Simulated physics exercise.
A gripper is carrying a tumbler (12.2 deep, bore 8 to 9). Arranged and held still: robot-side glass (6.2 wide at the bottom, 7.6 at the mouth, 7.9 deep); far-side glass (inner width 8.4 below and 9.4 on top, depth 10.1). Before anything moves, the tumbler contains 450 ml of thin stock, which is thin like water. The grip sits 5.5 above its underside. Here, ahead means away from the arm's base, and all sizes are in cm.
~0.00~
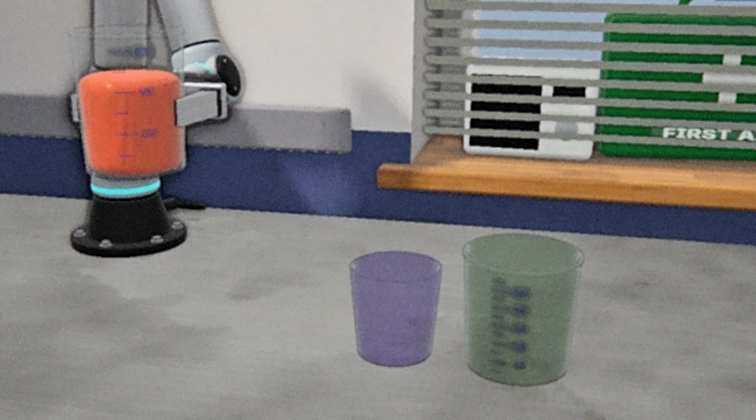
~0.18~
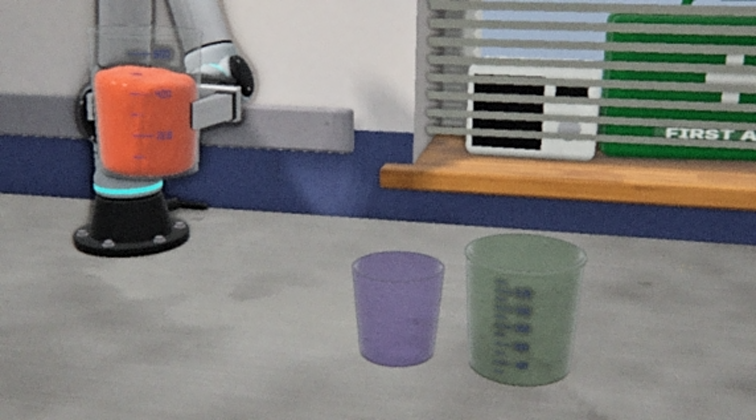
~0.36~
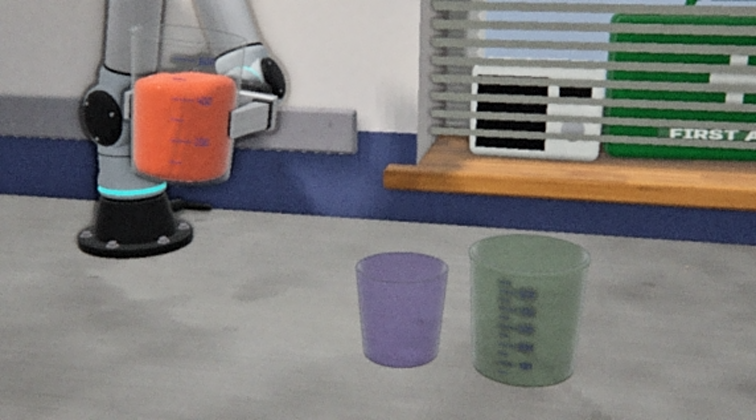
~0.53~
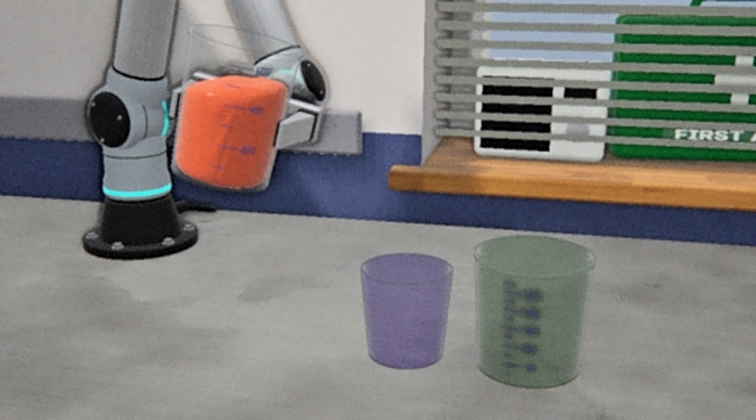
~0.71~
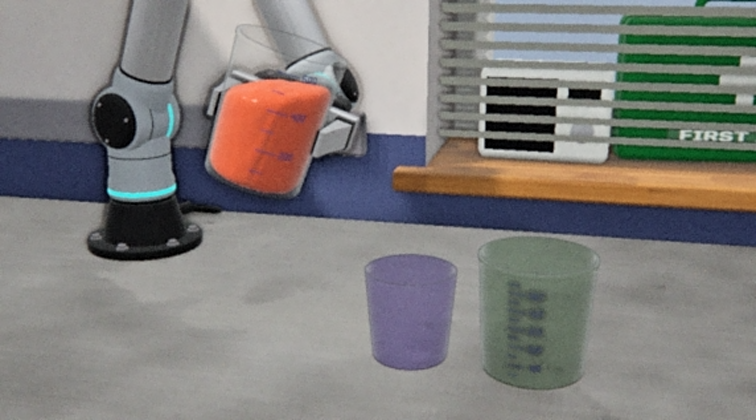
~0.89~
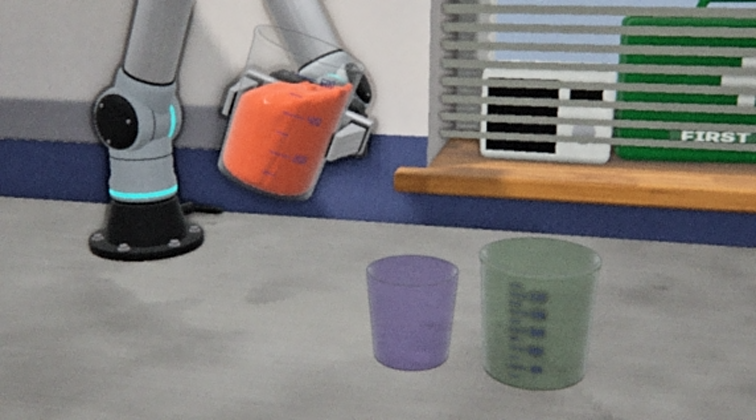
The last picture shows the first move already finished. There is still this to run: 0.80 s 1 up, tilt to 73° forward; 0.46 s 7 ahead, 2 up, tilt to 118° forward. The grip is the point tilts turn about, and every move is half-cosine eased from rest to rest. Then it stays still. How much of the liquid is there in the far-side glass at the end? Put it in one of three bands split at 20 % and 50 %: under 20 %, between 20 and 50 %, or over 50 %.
Band: Between 20 and 50 %.
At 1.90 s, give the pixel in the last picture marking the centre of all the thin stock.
(356, 178), about.
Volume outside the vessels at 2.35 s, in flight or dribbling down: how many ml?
Roughly 25 ml at that moment.
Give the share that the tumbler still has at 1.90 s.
65 %.
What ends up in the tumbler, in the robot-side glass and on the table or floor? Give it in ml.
About 0 ml, 80 ml, 240 ml.
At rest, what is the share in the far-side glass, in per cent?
Expect some 30 percent.
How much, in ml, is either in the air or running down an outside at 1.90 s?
It works out to close to 50 ml.
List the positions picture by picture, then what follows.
The first picture shows tumbler middle at (132, 102), level; upper third of the thin stock around (131, 90), from x 80 to 180, top at y 75; 450 ml in the tumbler.
The second picture shows tumbler middle at (148, 103), tilted 2° forward; upper third of the thin stock around (144, 89), from x 95 to 195, top at y 70.
The third picture shows tumbler middle at (185, 107), tilted 7° forward; upper third of the thin stock around (186, 93), from x 135 to 235, top at y 75.
The fourth picture shows tumbler middle at (233, 111), tilted 14° forward; upper third of the thin stock around (236, 97), from x 180 to 285, top at y 75.
The fifth picture shows tumbler middle at (272, 115), tilted 19° forward; upper third of the thin stock around (276, 101), from x 210 to 330, top at y 80.
The sixth picture shows tumbler middle at (287, 116), tilted 21° forward; upper third of the thin stock around (293, 103), from x 225 to 350, top at y 85; 450 ml in the tumbler.
After 1.39 s, tilted 57° forward, liquid up to 24 above the table; 445 ml in the tumbler, 5 ml in the air or running down outside.
After 1.90 s, tilted 92° forward, liquid up to 56 above the table; 295 ml in the tumbler, 85 ml in the robot-side glass, 20 ml on the table or floor, 50 ml in the air or running down outside.
After 2.35 s, tilted 118° forward, liquid up to 59 above the table; 215 ml on the table or floor, 135 ml in the far-side glass, 75 ml in the robot-side glass, 25 ml in the air or running down outside.
After 3.15 s, tilted 118° forward, liquid up to 3 above the table; 245 ml on the table or floor, 130 ml in the far-side glass, 75 ml in the robot-side glass.
At rest, 245 ml on the table or floor, 130 ml in the far-side glass, 75 ml in the robot-side glass. That is 29 % in the far-side glass.
